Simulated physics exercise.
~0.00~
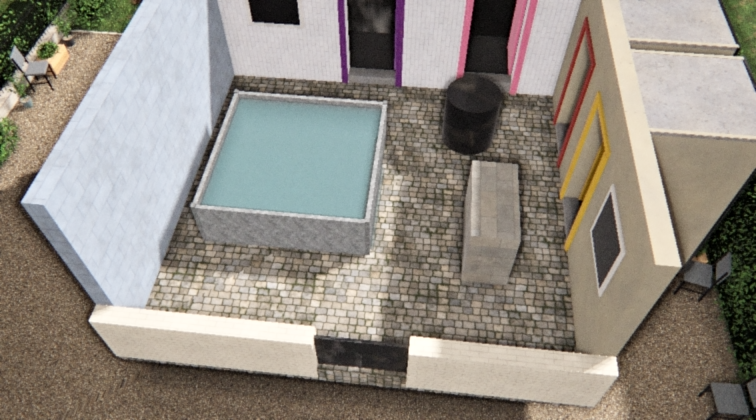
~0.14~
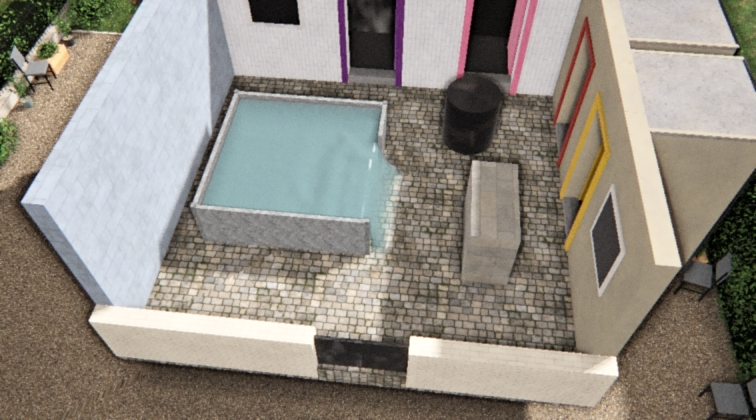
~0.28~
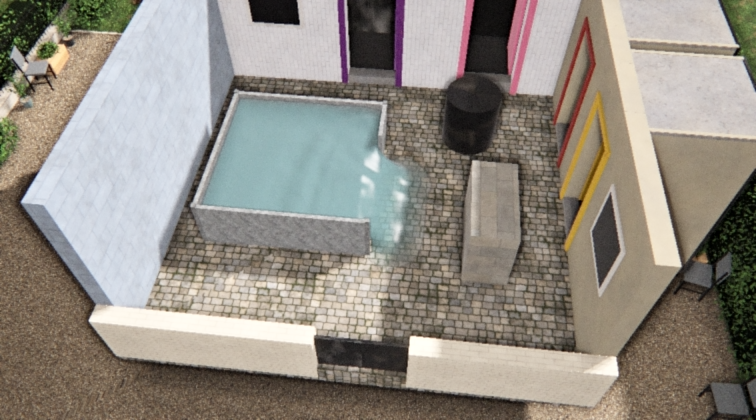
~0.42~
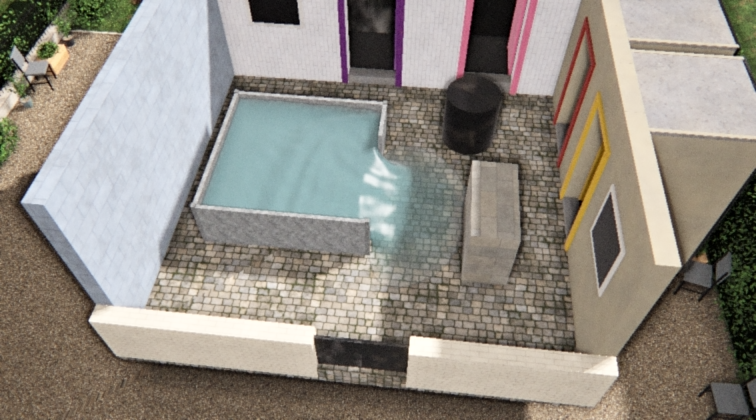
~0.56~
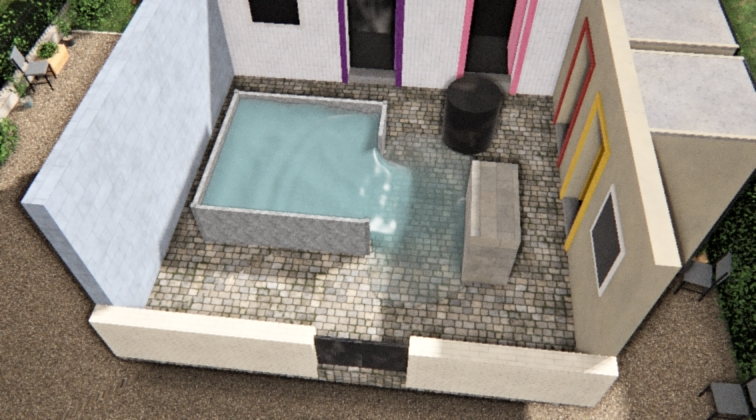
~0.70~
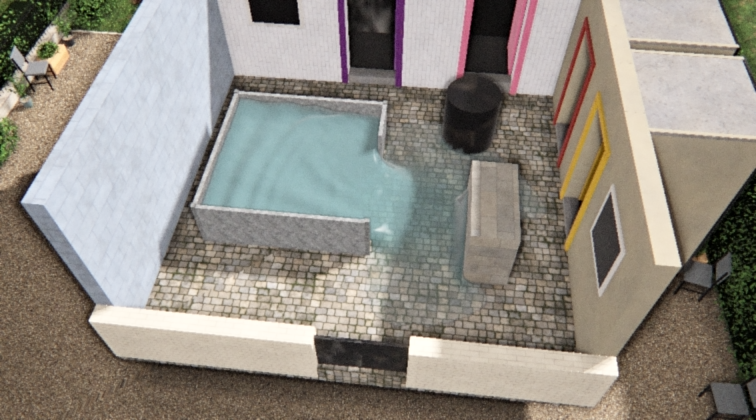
At first, still water fills a raised square tank in a walled, stone-paved yard. Part of the tank's right wall vanishes, and water pours through the gap onto the paving. It spreads rightward in a thinning sheet, reaching around the black barrel and pale block while ripples cross the tank.
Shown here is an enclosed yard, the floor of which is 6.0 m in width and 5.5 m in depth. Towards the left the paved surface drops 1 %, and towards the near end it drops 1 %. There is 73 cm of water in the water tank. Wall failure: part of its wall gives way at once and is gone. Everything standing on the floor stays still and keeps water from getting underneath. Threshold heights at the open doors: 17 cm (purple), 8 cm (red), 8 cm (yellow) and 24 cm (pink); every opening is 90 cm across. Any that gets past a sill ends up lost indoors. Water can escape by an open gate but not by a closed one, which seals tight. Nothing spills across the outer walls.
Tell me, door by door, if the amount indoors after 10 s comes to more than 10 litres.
Outcome: The purple door remains within the limit, the red door breaks the limit, the yellow door breaks the limit, the pink door remains within the limit.
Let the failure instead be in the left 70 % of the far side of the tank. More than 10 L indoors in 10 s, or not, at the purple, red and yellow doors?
Then purple exceeds it, red exceeds it, yellow exceeds it.
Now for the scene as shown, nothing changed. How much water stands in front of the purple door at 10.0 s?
Around 17.0 cm there.
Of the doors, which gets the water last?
Purple.
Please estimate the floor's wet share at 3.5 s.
Some 80 per cent of the floor is wet.
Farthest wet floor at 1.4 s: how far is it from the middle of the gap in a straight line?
Distance: Approx. 3.6 m.
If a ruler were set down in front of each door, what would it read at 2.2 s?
Measured in centimetres, the purple door gives 0, the red door 26, the yellow door 15 and the pink door 2.
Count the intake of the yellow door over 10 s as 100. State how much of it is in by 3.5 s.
About 35 per cent.
After 1.4 s water covers 30 % of the floor and is deepest (54 cm) near (454, 224); purple door not reached, red door 16 cm at the sill, 2 L in, yellow door 13 cm at the sill, 23 L in, pink door not reached.
After 2.2 s water covers 50 % of the floor and is deepest (48 cm) near (454, 233); purple door not reached, red door 26 cm at the sill, 65 L in, yellow door 15 cm at the sill, 48 L in, pink door 2 cm at the sill, 0 L in.
After 3.5 s water covers 80 % of the floor and is deepest (32 cm) near (558, 376); purple door 3 cm at the sill, 0 L in, red door 21 cm at the sill, 206 L in, yellow door 18 cm at the sill, 78 L in, pink door 9 cm at the sill, 0 L in.
After 6.0 s water covers 100 % of the floor and is deepest (24 cm) near (538, 98); purple door 5 cm at the sill, 0 L in, red door 17 cm at the sill, 314 L in, yellow door 15 cm at the sill, 165 L in, pink door 13 cm at the sill, 0 L in.
After 10.0 s water covers 100 % of the floor and is deepest (26 cm) near (136, 334); purple door 17 cm at the sill, 1 L in, red door 9 cm at the sill, 374 L in, yellow door 9 cm at the sill, 209 L in, pink door 8 cm at the sill, 0 L in.
